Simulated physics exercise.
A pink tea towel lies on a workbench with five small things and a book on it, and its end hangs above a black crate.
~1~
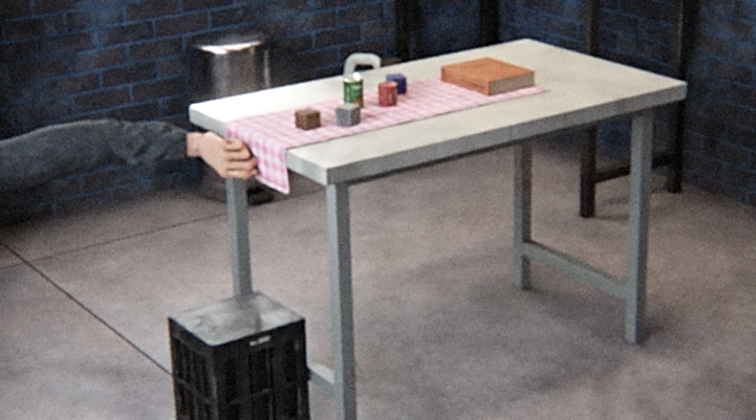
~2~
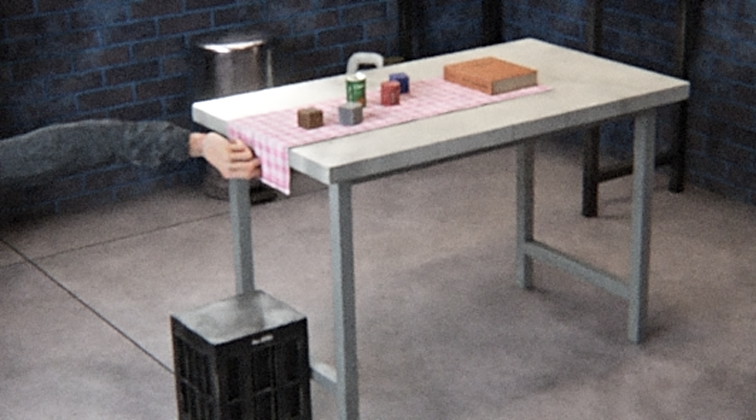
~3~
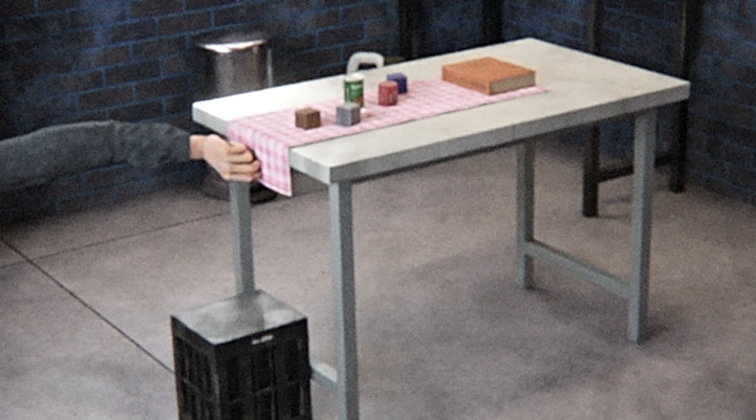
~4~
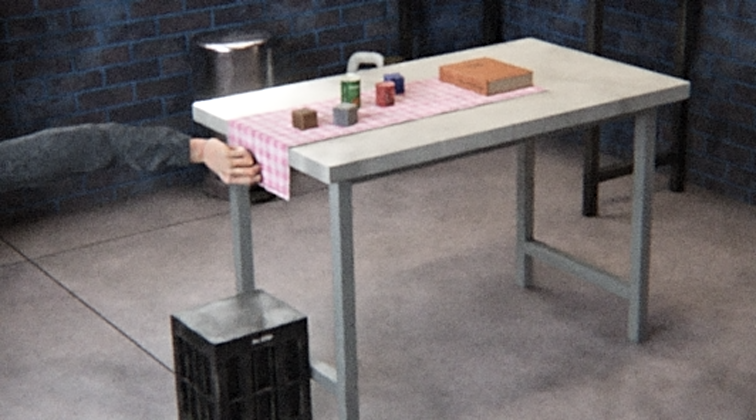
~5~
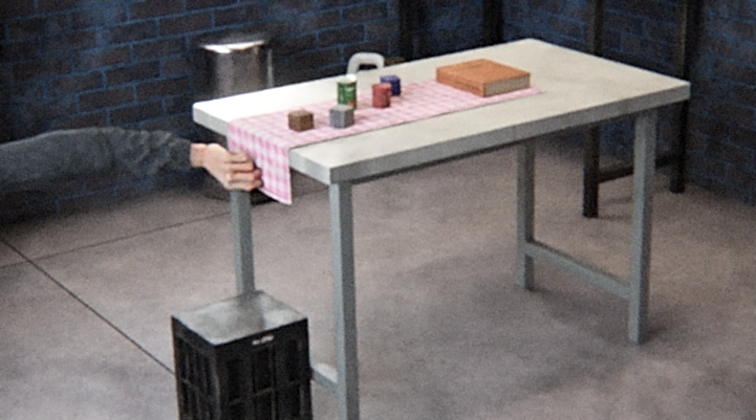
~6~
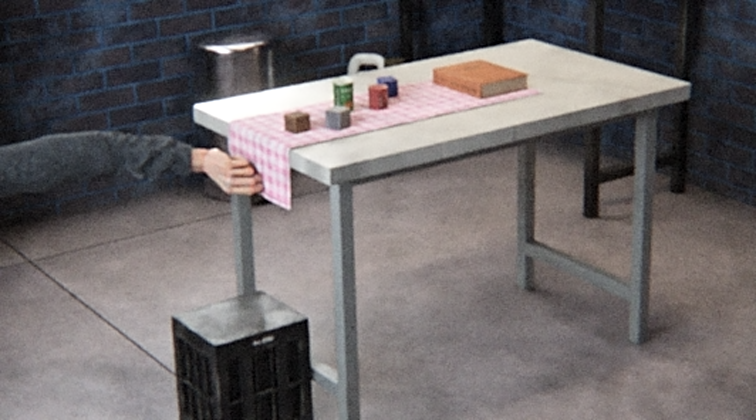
A hand reaching in from the left grips the hanging end of a pink checked cloth and draws it slightly down over the workbench edge, the small cubes, cans and book on it shifting a little left, above a black crate.
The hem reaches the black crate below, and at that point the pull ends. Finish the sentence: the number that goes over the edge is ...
The number that goes over the edge is three.
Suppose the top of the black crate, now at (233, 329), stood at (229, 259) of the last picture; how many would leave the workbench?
That comes to 1.
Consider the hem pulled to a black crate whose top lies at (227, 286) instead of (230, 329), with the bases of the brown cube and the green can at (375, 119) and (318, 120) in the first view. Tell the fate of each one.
The brown cube stays put; the green can is lost.
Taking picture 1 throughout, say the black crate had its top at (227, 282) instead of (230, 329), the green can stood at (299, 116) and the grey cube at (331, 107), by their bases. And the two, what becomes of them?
The green can does not stay aboard, and the grey cube stays aboard.
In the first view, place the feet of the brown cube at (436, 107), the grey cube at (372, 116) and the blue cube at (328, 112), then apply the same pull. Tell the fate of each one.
Brown cube: Still up. Grey cube: Off. Blue cube: Off.
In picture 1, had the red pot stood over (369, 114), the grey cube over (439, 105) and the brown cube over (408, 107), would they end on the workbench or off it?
Here's the result: The red pot leaves the top, the grey cube remains in place and the brown cube remains in place.
Soon after, hem near (261, 228); all still up.
After that, hem near (262, 258); brown cube gone.
And then, hem on the crate; brown cube, grey cube and green can gone.
In the end, hem on the crate; brown cube, grey cube and green can gone. The count of fallen things is three.
